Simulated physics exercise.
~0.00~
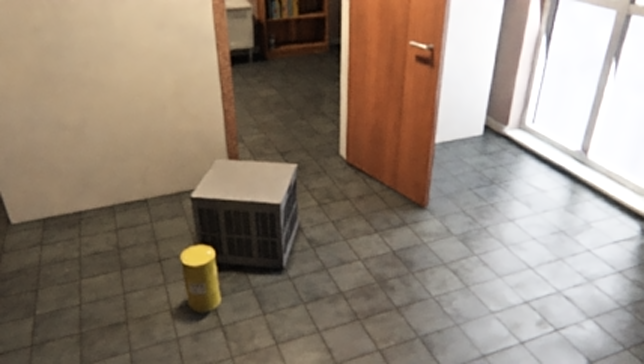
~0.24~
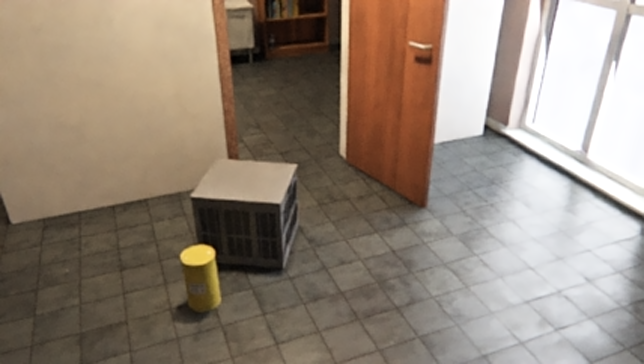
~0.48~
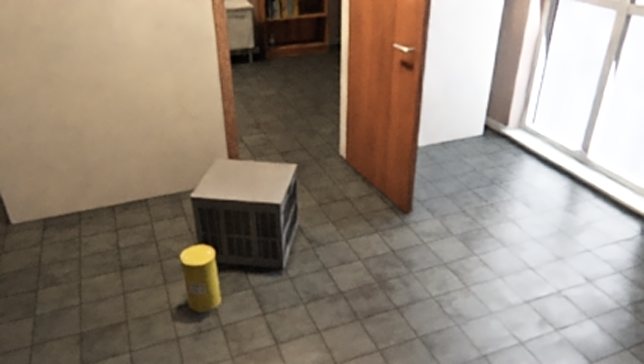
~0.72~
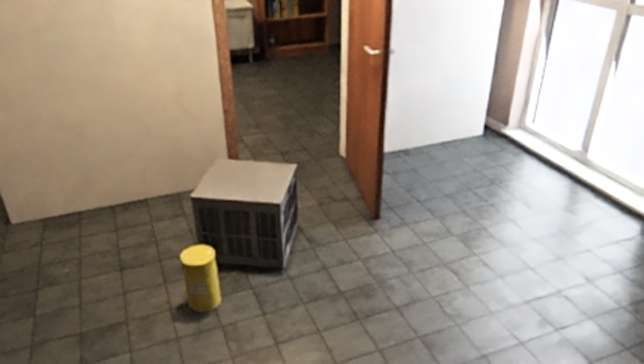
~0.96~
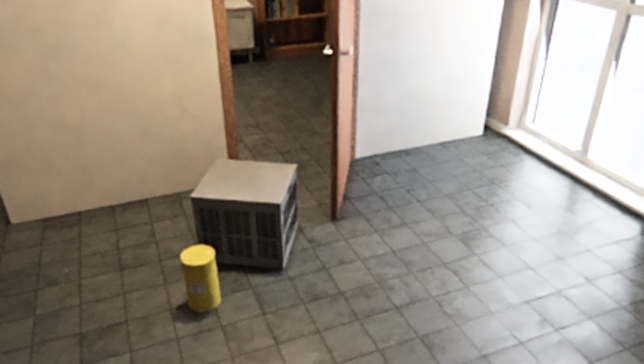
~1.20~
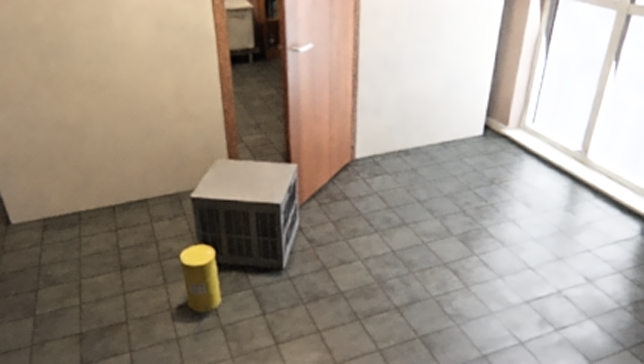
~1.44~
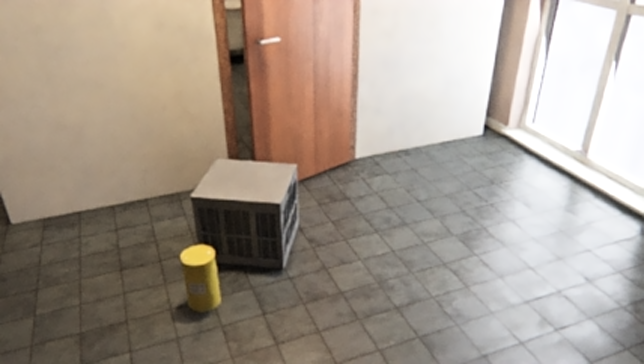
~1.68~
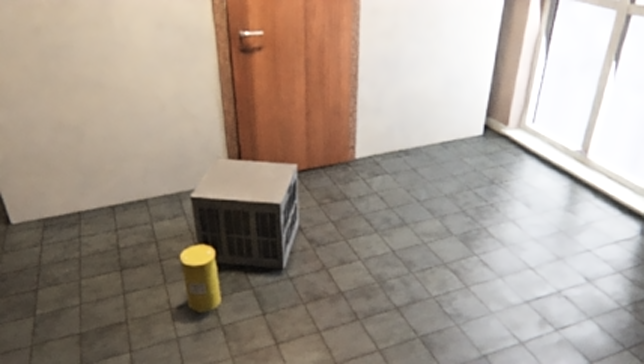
In a bare room with a grey tiled floor, a wide-open wooden door slowly swung around to the left, passing behind a grey chest and a yellow canister that never moved, until it shut fully in its frame.
